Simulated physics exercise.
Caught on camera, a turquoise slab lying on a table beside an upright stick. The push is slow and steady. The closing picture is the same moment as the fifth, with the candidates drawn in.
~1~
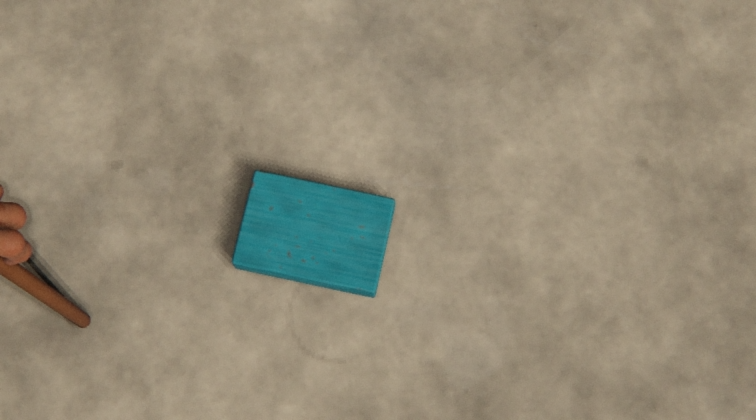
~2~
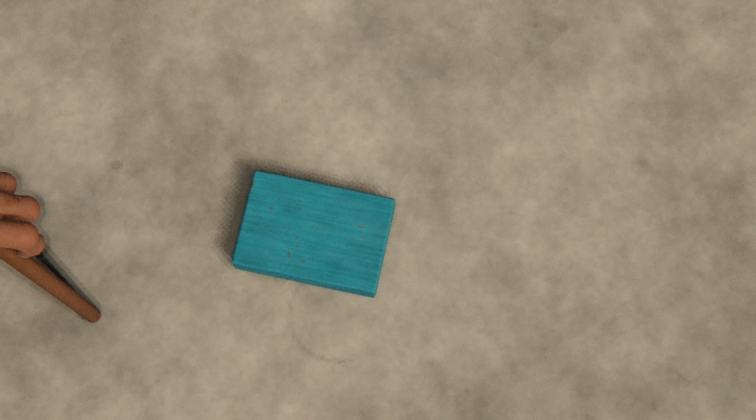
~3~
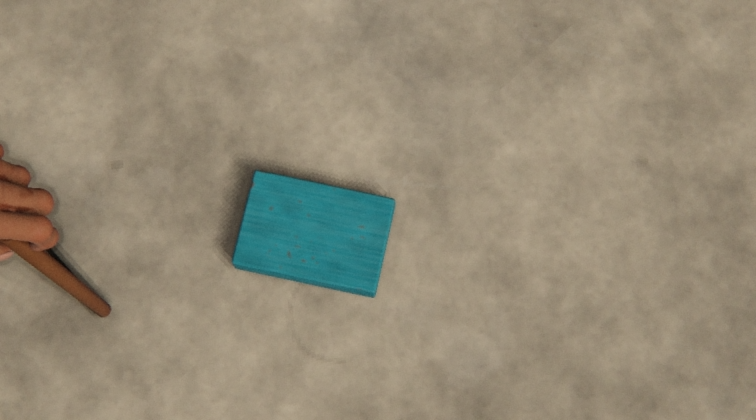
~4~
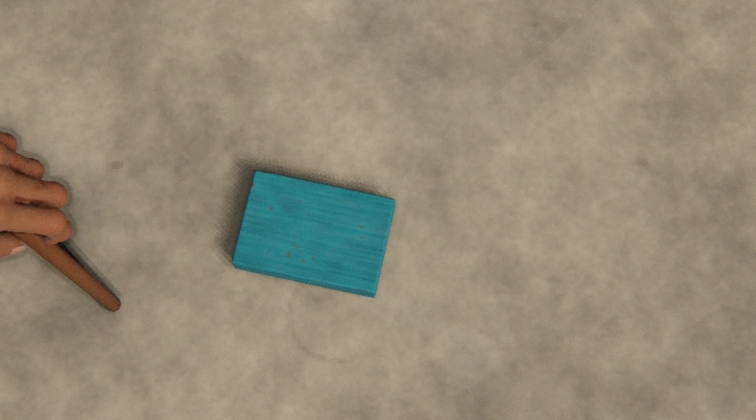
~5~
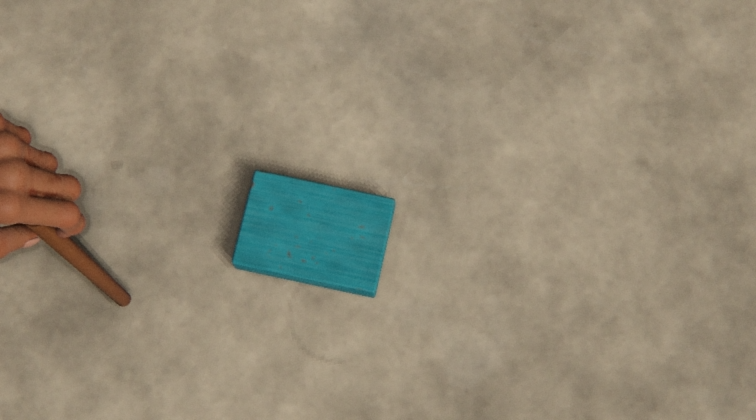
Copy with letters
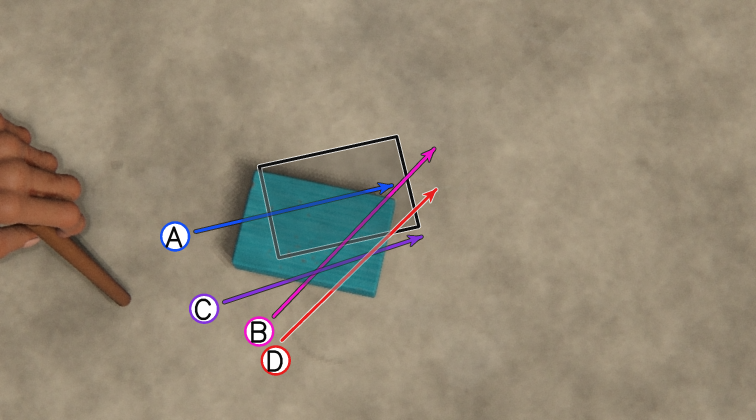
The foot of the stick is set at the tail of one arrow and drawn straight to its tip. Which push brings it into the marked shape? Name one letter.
Stroke C puts it in the outline.
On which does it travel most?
Stroke A.
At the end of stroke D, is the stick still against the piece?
No.
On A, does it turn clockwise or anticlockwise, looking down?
It turns clockwise.
On the copy, A from (196, 232) to (392, 186); B from (274, 316) to (434, 149); C from (224, 302) to (421, 237); D from (282, 340) to (436, 189).
On C. First, foot of the stick (296, 279), piece (321, 221).
Then, foot of the stick (367, 256), piece (337, 196).
Finally, foot of the stick (421, 237), piece (338, 191); it fills the outline.
By contrast, A leaves the piece out of the outline, at (422, 251); B leaves the piece out of the outline, at (335, 153); D leaves the piece out of the outline, at (325, 191).
